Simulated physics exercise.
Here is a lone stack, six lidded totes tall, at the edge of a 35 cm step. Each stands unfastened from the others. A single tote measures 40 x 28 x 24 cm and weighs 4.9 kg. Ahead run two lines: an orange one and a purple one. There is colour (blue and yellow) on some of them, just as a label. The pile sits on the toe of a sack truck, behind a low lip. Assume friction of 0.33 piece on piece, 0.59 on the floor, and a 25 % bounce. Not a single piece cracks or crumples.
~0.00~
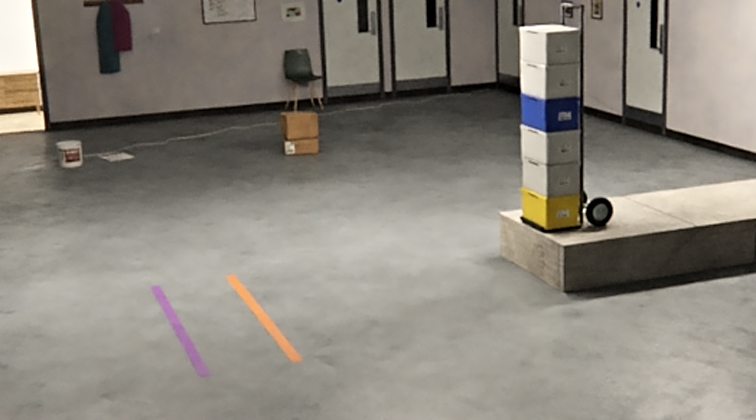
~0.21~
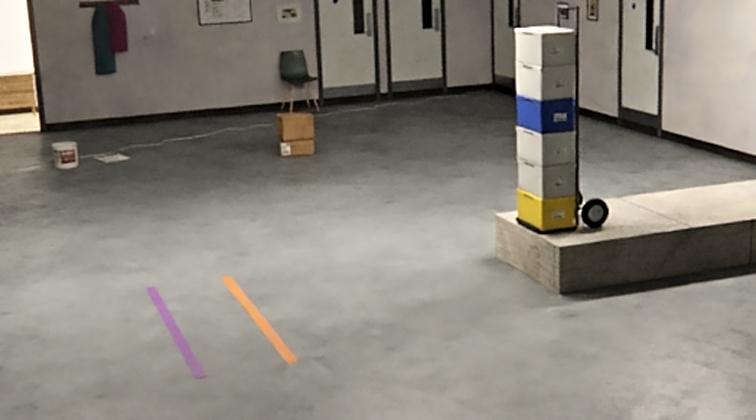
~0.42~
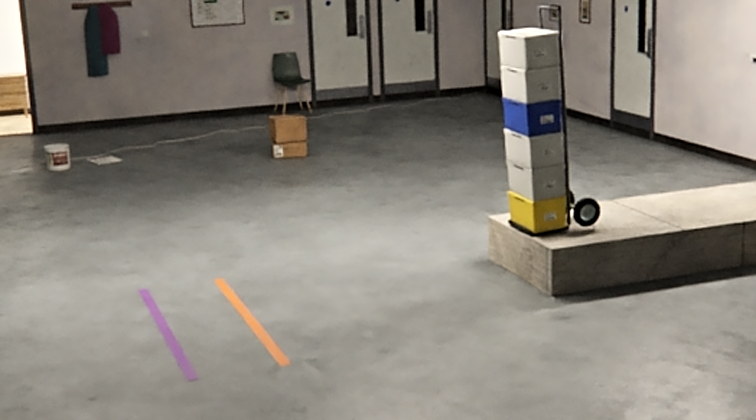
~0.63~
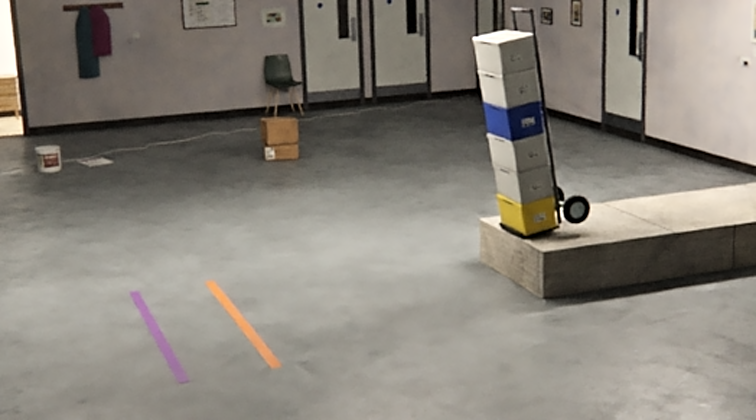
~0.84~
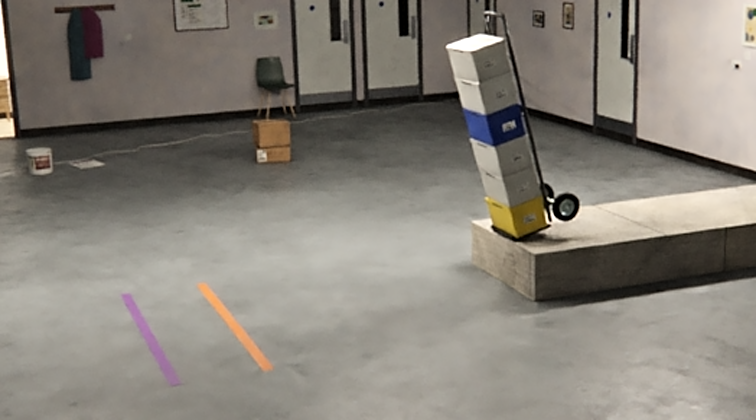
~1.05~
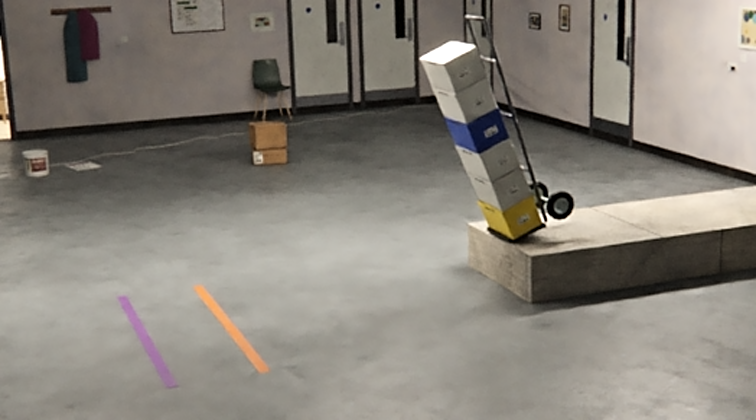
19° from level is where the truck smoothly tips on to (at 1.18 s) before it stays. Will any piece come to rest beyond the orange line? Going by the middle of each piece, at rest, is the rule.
No.
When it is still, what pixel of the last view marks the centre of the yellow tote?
At about (469, 269).
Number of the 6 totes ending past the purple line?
The number is 0.
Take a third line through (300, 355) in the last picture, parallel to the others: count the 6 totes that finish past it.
The count is 0.
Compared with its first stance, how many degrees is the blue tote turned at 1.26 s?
I'd put it at roughly 30 degrees away from its starting angle.
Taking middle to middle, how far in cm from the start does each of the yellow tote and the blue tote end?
For yellow it's 50 cm, and for blue it's 160 cm.
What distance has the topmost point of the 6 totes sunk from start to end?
I make it close to 155 cm.
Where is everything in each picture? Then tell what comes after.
In the first picture (pixels give the middle of a visible side; the camera pans a little), truck frame (582, 52) 0° forward; purple line, near end, (199, 365); orange line, near end, (289, 351); yellow tote (563, 213); blue tote (563, 115); none has stirred.
The second picture shows truck frame (577, 53) 0° forward; blue tote (558, 116).
The third picture shows truck frame (561, 54) 3° forward; blue tote (545, 119) 3° from how it stood; yellow tote (550, 215) 3° from how it stood; movement in 6 of them.
The fourth picture shows truck frame (537, 55) 9° forward; blue tote (526, 122) 9° from how it stood; yellow tote (540, 216) 9° from how it stood; steepest lean 9°, the tote at (518, 55); movement in 6 of them.
The fifth picture shows truck frame (513, 58) 14° forward; blue tote (507, 126) 15° from how it stood; yellow tote (529, 218) 14° from how it stood; steepest lean 15°, the tote at (492, 61); movement in 6 of them.
The sixth picture shows truck frame (497, 62) 18° forward; purple line, near end, (166, 376); orange line, near end, (257, 361); blue tote (489, 132) 22° from how it stood; yellow tote (523, 218) 22° from how it stood; steepest lean 22°, the tote at (477, 102); movement in 6 of them.
After 1.26 s, none of the 6 totes past the orange line, 6 disturbed; blue tote 34° from how it stood; yellow tote 34° from how it stood.
After 1.54 s, none of the 6 totes past the orange line, 6 disturbed; yellow tote 62° from how it stood; blue tote 62° from how it stood, 43 cm lower.
After 1.92 s, none of the 6 totes past the orange line, 6 disturbed; yellow tote upside down; blue tote on its side.
In the end (2.7 s), none of the 6 totes past the orange line, 6 disturbed; blue tote on its side; yellow tote on its side. The farthest middle lies 34 cm short of that line. From the last view, middles, blue tote near (362, 285), yellow tote near (469, 269).
